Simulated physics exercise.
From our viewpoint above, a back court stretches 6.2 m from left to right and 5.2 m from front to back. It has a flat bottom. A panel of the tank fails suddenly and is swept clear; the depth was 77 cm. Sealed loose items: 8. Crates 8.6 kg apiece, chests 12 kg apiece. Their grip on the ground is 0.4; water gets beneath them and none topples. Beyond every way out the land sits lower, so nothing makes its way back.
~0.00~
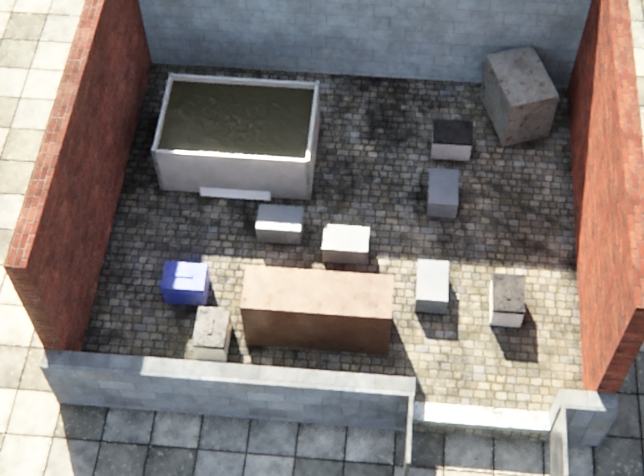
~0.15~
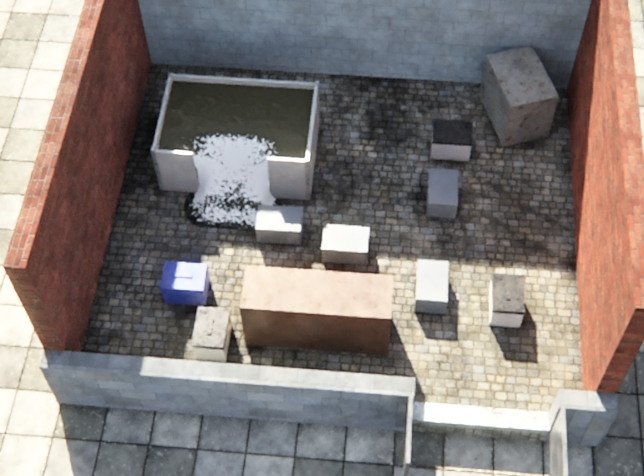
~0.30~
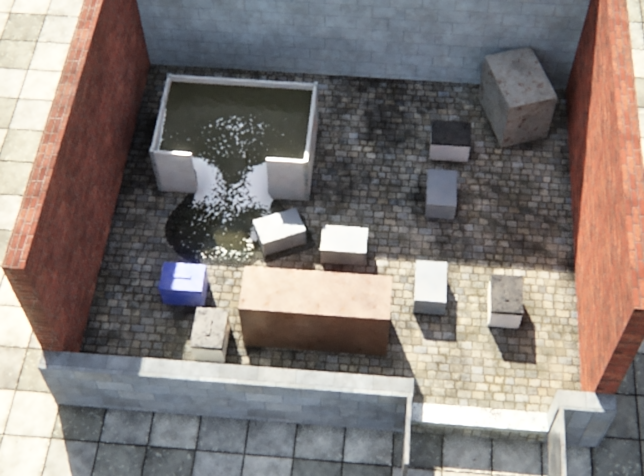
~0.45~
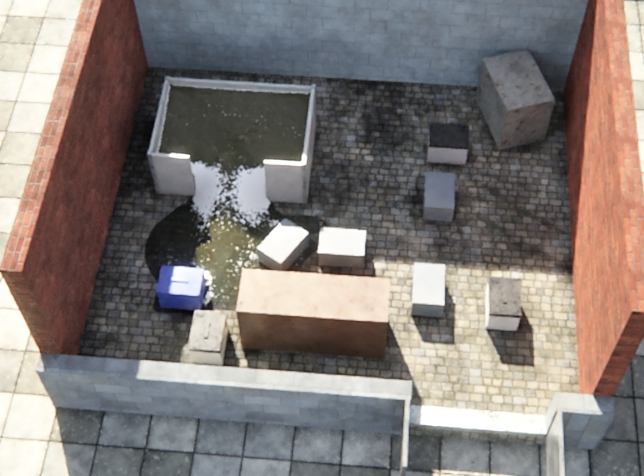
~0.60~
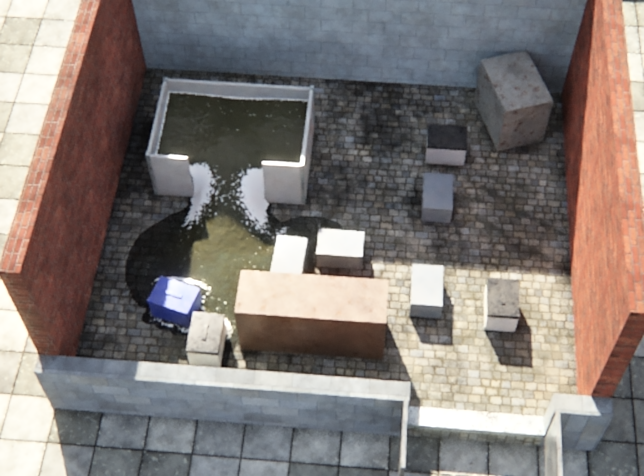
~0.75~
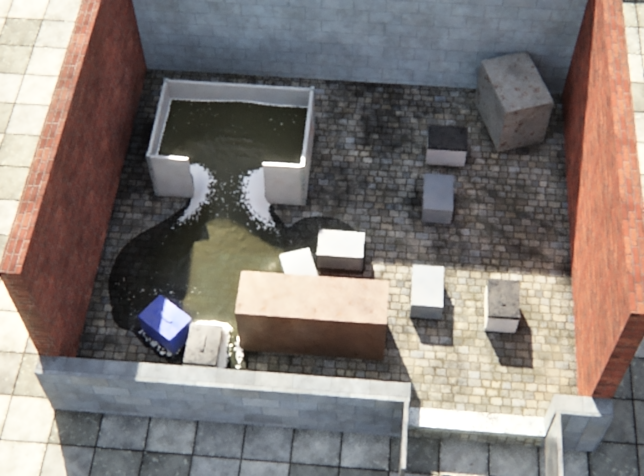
Water pours from a gap in a white tank, spreads over paving and shifts nearby boxes.
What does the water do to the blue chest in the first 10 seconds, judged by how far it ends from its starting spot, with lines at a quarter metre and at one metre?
The water carries it well off.
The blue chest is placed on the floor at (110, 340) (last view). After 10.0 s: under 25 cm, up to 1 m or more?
In the end it is hauled off.
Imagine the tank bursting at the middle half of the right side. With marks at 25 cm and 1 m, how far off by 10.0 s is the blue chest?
So, for the blue chest: It holds steady.
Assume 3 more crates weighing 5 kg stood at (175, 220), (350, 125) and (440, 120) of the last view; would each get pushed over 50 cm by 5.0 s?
Result, in listed order: Exceeded / not exceeded / not exceeded.
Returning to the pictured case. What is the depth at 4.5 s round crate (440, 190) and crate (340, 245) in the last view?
Depth approx. 2 cm / 2 cm.
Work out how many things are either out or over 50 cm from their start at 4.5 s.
Tally: 5.
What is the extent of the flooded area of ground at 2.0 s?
Roughly 15 m2 of it is wet.
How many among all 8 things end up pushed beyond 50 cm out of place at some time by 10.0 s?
The number is 8.
After 2.0 s the blue chest is near (98, 325), 1.2 m from its start, afloat; 0 of 8 are out; 2 afloat.
After 4.5 s the blue chest is near (133, 191), 1.6 m from its start, afloat; 0 of 8 are out; 4 afloat.
After 7.0 s the blue chest is near (149, 100), 3.1 m from its start, aground; 0 of 8 are out; 4 afloat.
After 10.0 s the blue chest is near (247, 78), 3.5 m from its start, aground; 0 of 8 are out; 6 afloat.
